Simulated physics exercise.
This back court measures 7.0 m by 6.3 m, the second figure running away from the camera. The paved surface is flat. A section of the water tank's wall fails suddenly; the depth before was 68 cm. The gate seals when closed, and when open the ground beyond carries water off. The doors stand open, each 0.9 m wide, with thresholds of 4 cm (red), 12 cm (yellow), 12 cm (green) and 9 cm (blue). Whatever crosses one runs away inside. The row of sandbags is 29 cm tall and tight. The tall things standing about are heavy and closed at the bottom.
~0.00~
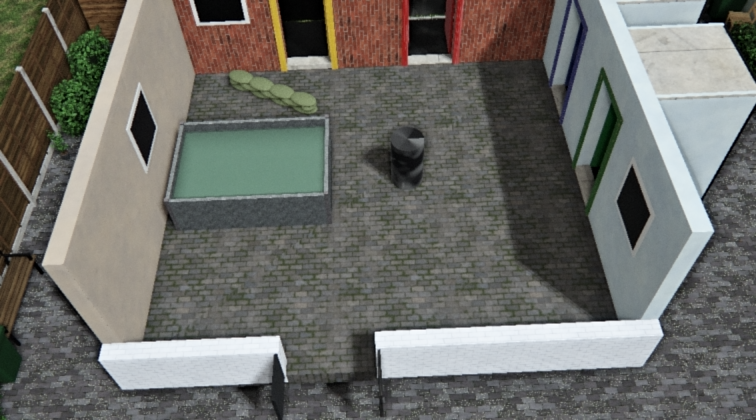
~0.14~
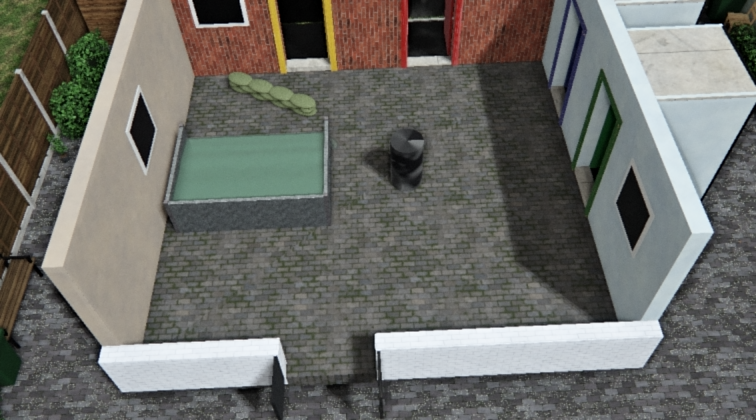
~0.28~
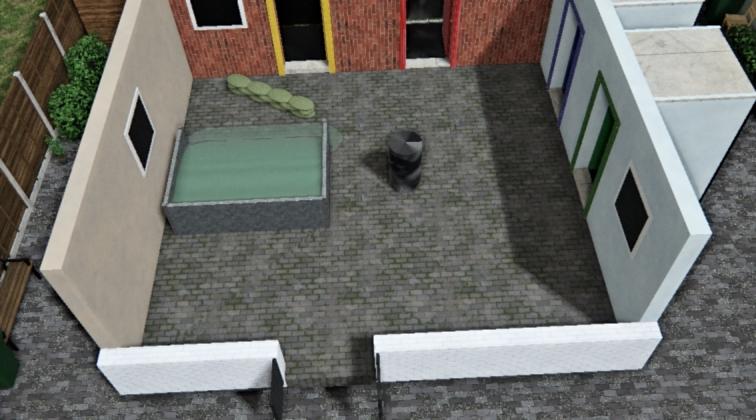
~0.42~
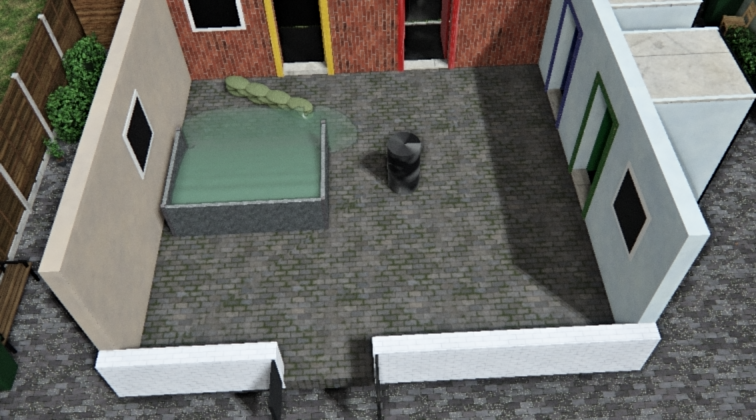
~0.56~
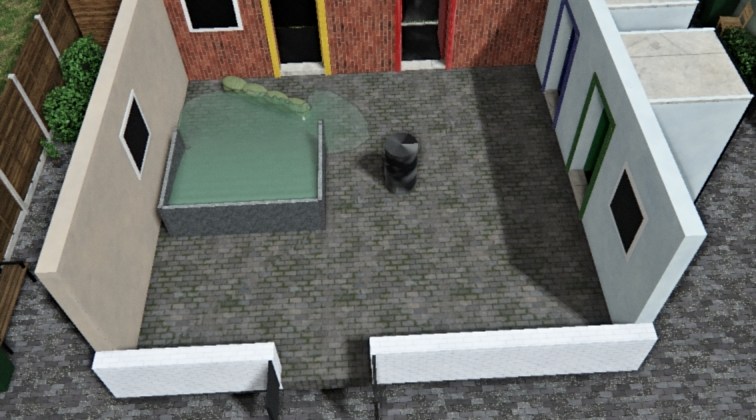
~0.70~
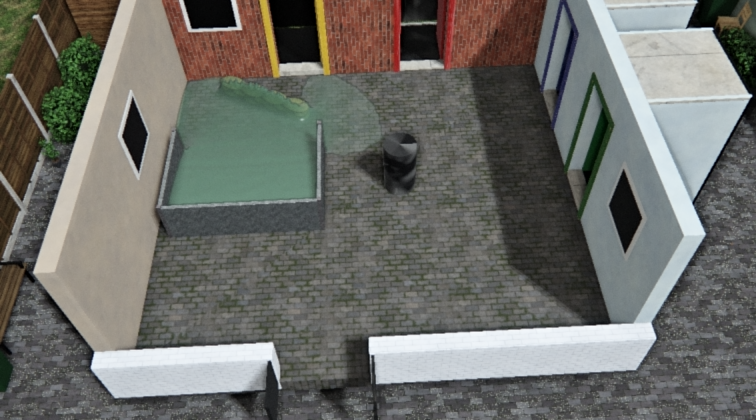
Green water pouring from the far side of a grey-walled tank and spreading across courtyard paving, around a low row of bushes.
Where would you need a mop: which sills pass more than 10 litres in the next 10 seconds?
The water let in: At the red door it exceeds the limit; at the yellow door it exceeds the limit; at the green door it keeps below the limit; at the blue door it passes the limit.
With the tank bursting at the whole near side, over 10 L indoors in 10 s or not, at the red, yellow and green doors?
Then: Red below, yellow under, green not over.
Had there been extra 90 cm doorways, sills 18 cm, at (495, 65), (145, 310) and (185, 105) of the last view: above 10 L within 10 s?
In that order: Under, not over, above.
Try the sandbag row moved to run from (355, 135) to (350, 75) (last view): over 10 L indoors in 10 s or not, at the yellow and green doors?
Then: Yellow above, green under.
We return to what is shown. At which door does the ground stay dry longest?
It is the green one.
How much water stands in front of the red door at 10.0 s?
Some 7.5 cm.
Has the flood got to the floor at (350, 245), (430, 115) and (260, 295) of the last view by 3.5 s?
In that order: Not reached, flooded, dry.
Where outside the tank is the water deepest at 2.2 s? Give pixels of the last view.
At about (188, 82).
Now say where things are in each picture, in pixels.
In the first picture, still water, 68 cm deep, in the water tank at (252, 160).
In the second picture, the front is at (334, 147), 1.3 m from the gap on the water tank's far side; 0.6 m2 of floor is under water; 68 cm left at the back of the water tank.
In the third picture, water pours out on the water tank's far side and has run 1.5 m, to (339, 139); typically 13 cm deep outside, 68 cm at the water tank's back.
In the fourth picture, the front is at (351, 128), 1.8 m from the gap on the water tank's far side; 3.5 m2 of floor is under water; 61 cm left at the back of the water tank.
In the fifth picture, the front is at (354, 109), 2.2 m from the gap on the water tank's far side; 4.7 m2 of floor is under water; 58 cm left at the back of the water tank.
In the sixth picture, the front is at (197, 81), 2.5 m from the gap on the water tank's far side; 5.8 m2 of floor is under water; 56 cm left at the back of the water tank.
After 1.4 s water covers 20 % of the floor and is deepest (65 cm) near (193, 99); red door not reached, yellow door 14 cm at the sill, 0 L in, green door not reached, blue door not reached.
After 2.2 s water covers 30 % of the floor and is deepest (50 cm) near (188, 82); red door 11 cm at the sill, 8 L in, yellow door 21 cm at the sill, 15 L in, green door not reached, blue door not reached.
After 3.5 s water covers 45 % of the floor and is deepest (25 cm) near (179, 126); red door 8 cm at the sill, 32 L in, yellow door 8 cm at the sill, 25 L in, green door not reached, blue door 13 cm at the sill, 1 L in.
After 6.0 s water covers 65 % of the floor and is deepest (22 cm) near (265, 115); red door 7 cm at the sill, 52 L in, yellow door 5 cm at the sill, 25 L in, green door 10 cm at the sill, 0 L in, blue door 14 cm at the sill, 78 L in.
After 10.0 s water covers 90 % of the floor and is deepest (11 cm) near (223, 151); red door 8 cm at the sill, 69 L in, yellow door 5 cm at the sill, 25 L in, green door 5 cm at the sill, 0 L in, blue door 8 cm at the sill, 99 L in.
